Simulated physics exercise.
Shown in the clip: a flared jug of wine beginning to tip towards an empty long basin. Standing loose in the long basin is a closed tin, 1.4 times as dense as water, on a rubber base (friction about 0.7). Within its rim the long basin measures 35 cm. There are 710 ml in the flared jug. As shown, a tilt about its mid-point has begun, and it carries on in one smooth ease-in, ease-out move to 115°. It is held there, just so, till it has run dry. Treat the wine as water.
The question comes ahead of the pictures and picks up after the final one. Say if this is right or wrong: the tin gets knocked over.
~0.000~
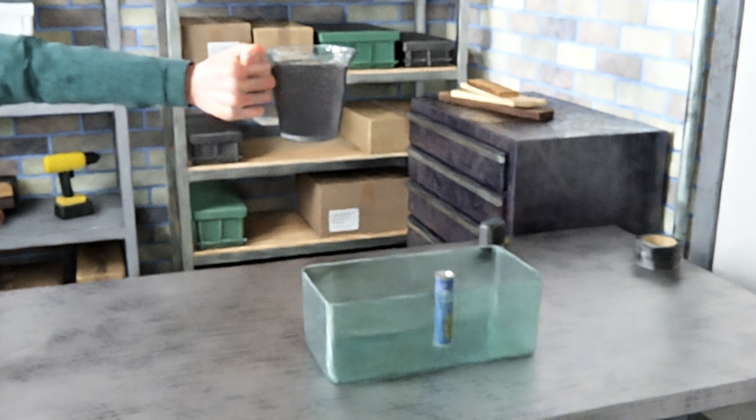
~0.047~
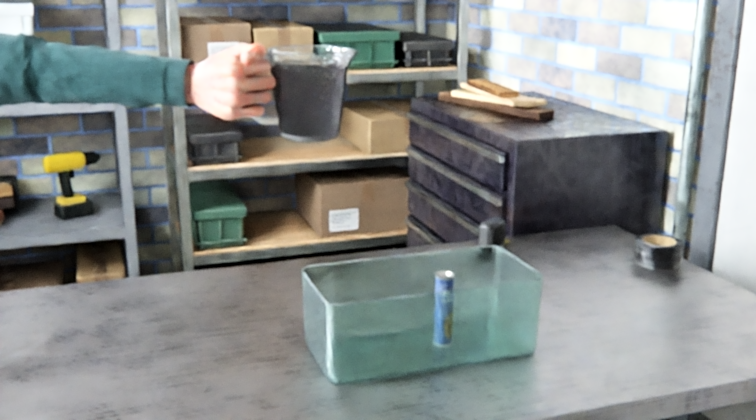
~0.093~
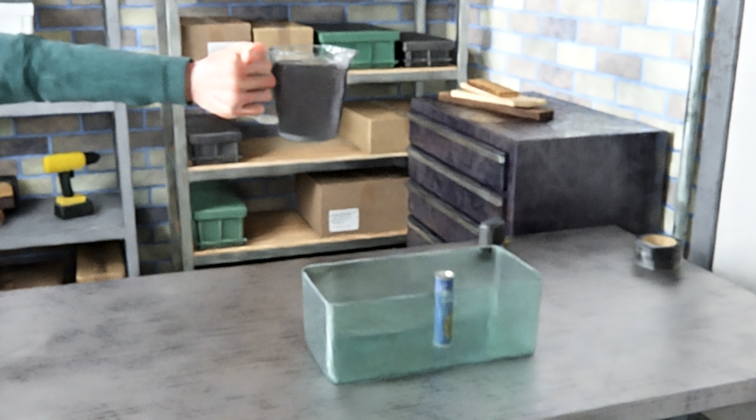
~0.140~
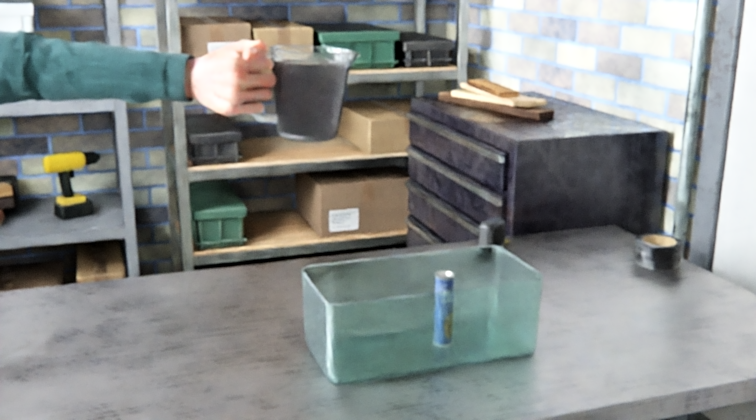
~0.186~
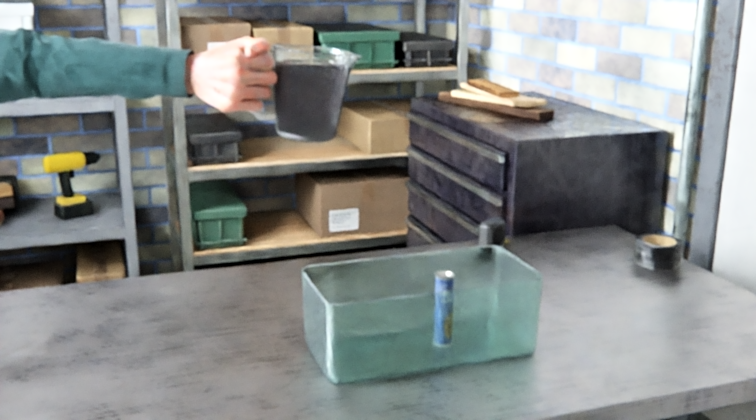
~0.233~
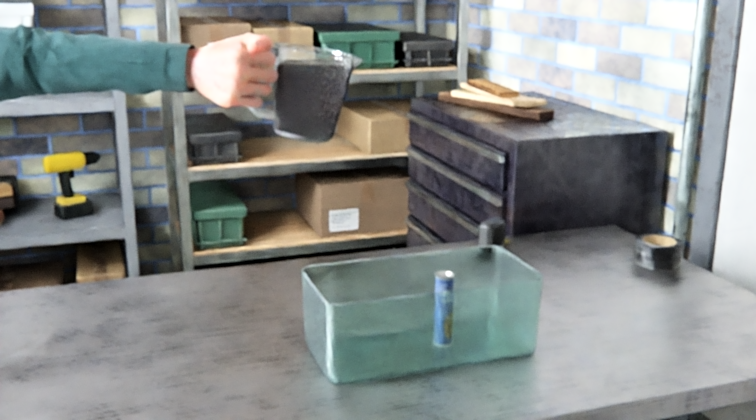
Right, it gets knocked over.
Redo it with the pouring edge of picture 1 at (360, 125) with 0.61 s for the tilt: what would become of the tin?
It does not tip.
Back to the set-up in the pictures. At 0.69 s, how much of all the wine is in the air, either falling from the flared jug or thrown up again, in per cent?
I'd say close to 24 per cent.
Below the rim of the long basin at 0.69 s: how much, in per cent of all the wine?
Roughly 1 per cent.
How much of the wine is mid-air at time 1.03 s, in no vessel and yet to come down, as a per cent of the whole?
About 36 percent.
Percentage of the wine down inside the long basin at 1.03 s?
Some 50 percent.
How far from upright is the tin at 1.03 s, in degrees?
It sits at roughly 5°.
Then, 0.69 s in, the tilt is 66° and 76 per cent is still to pour; the tin stands where it began.
Then, 1.03 s in, the tilt is 105° and 15 per cent is still to pour; the tin leans 6°.
Then, 1.39 s in, the tilt is 115° and 0 per cent is still to pour; the tin lies on its side.
Then, 1.77 s in, the tilt is 115° and 0 per cent is still to pour; the tin lies on its side.
Finally, the tin lies on its side.
